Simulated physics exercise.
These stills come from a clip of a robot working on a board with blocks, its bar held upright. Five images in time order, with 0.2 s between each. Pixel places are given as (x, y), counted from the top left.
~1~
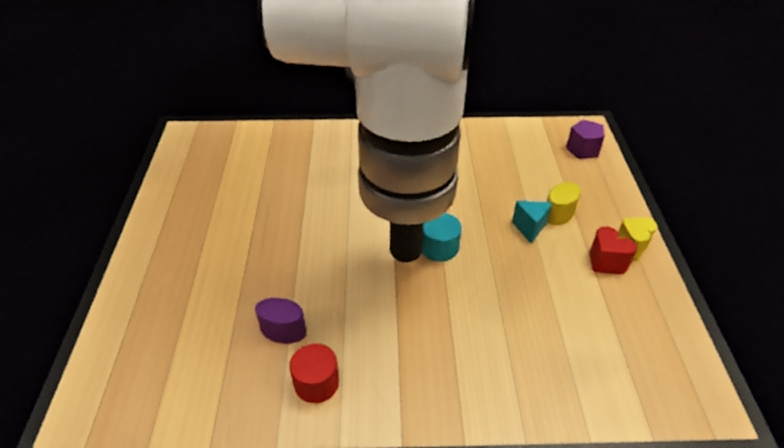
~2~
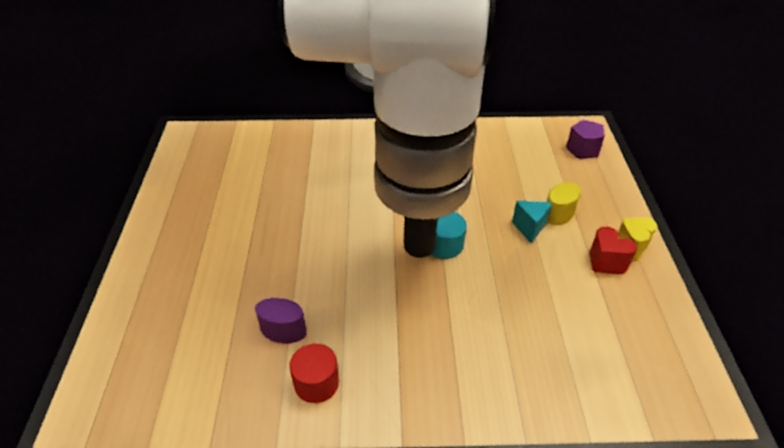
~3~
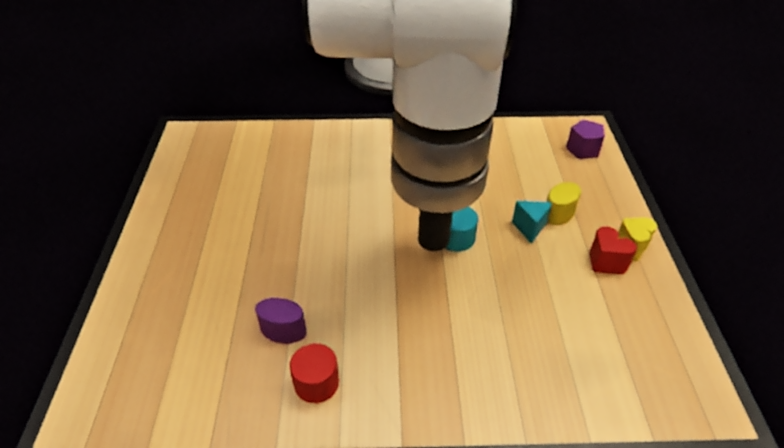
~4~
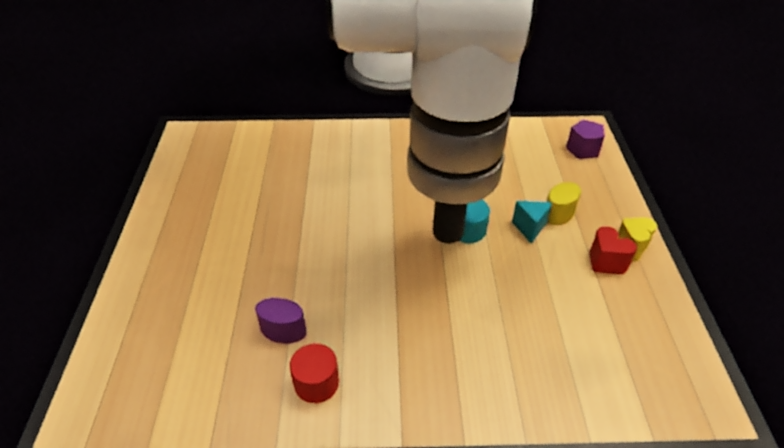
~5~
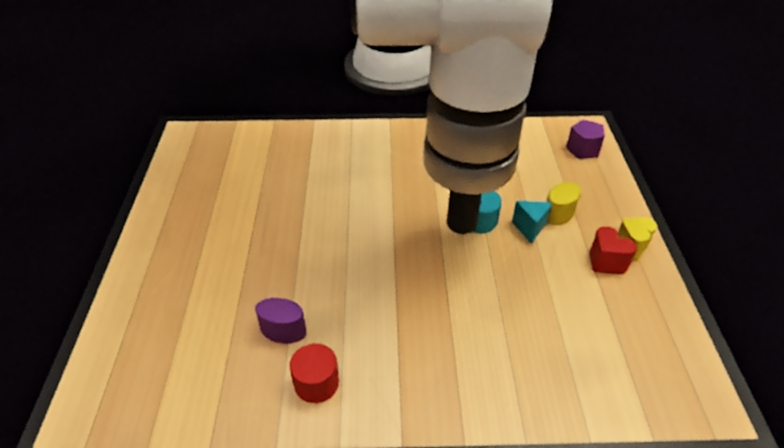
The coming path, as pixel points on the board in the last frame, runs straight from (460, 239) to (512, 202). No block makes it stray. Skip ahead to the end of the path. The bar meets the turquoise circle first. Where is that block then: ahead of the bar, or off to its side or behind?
Ahead.
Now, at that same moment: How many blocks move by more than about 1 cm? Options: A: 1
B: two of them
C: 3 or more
Letter A.
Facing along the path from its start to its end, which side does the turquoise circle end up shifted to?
The shift goes left.
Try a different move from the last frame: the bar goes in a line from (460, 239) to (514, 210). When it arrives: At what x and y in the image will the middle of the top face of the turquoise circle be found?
I'd say the turquoise circle ends with its top centre at (513, 167).
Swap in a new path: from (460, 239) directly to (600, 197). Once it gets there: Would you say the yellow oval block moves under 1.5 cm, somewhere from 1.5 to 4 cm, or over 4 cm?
Displaced more than 4 cm.
On the path given first. Halfway along, bar (490, 205); turquoise circle (505, 178).
At the end, bar (514, 188); turquoise circle (520, 160); turquoise three-sided block in place.
